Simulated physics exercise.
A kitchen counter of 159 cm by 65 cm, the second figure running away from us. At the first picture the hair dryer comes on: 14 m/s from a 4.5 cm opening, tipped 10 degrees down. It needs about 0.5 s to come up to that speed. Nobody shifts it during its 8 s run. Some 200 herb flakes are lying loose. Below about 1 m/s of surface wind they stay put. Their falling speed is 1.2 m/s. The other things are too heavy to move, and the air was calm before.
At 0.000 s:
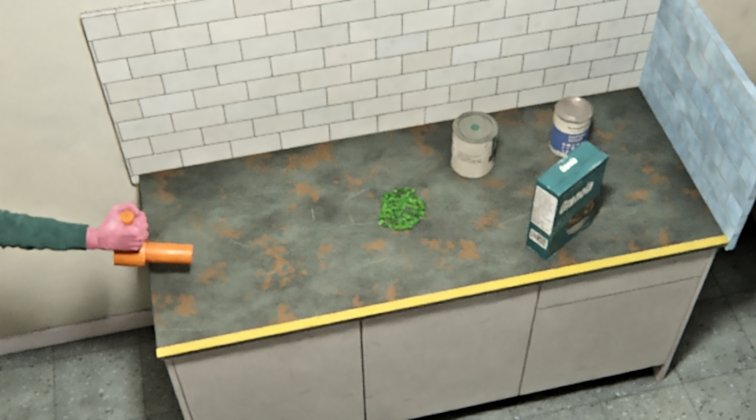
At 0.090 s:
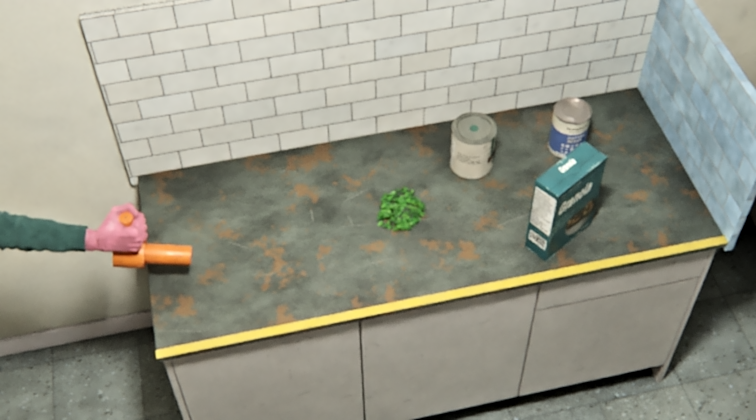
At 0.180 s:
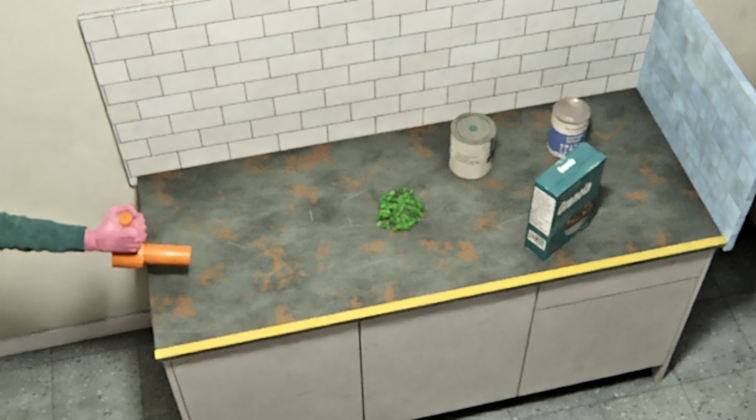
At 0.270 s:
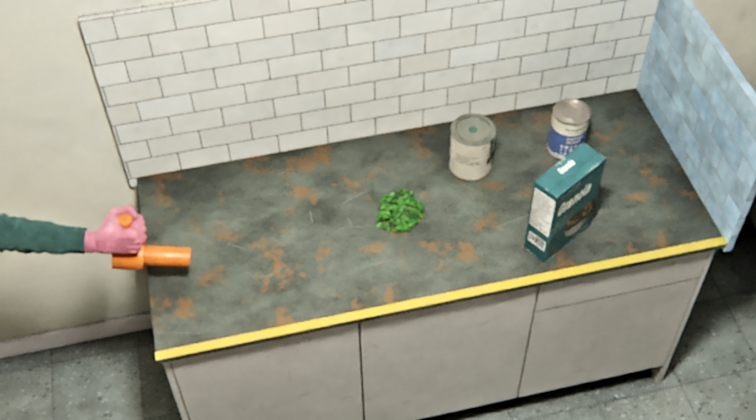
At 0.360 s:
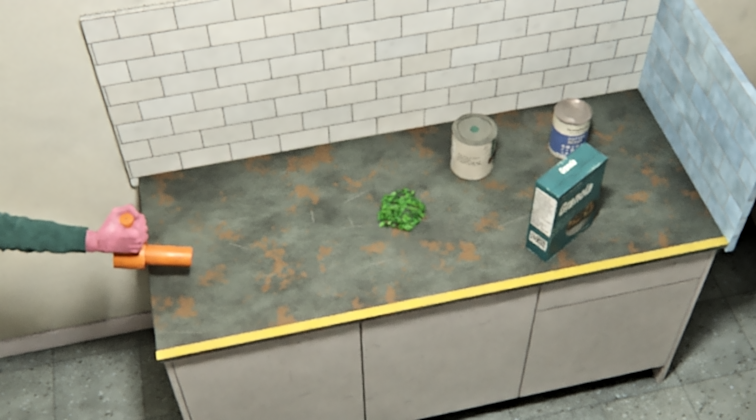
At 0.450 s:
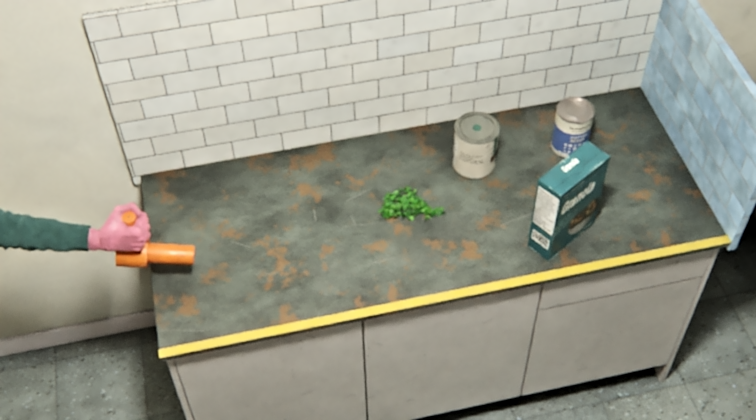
On a kitchen counter, a gloved hand held an orange hair dryer at the left while a clump of green herb flakes stayed put, until some of them slid to the right.
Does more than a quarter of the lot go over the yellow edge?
Answer: No.
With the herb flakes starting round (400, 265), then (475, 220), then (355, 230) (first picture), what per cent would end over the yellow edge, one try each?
In that order: 70 %, 20 %, 3 %.
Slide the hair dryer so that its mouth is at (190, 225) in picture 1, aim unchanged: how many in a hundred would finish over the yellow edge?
Then about 5 %.
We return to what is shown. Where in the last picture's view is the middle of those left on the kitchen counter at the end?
Near (494, 121).
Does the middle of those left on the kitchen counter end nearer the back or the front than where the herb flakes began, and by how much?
To the back, by about 30 cm.
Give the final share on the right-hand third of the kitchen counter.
Near 60 %.
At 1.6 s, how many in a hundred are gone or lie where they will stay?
About 30 %.
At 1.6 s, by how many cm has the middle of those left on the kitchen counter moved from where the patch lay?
About 55 cm.
After 1.6 s the count stands so, 1 % are over the yellow edge; the middle of those still in play is near (545, 133).
After 2.6 s the count stands so, 2 % are over the yellow edge; the middle of those still in play is near (549, 110).
After 4.4 s the count stands so, 2 % are over the yellow edge; the middle of those still in play is near (494, 121).
After 8.0 s, at the end, 3 % are over the yellow edge; the middle of those still in play is near (494, 121).
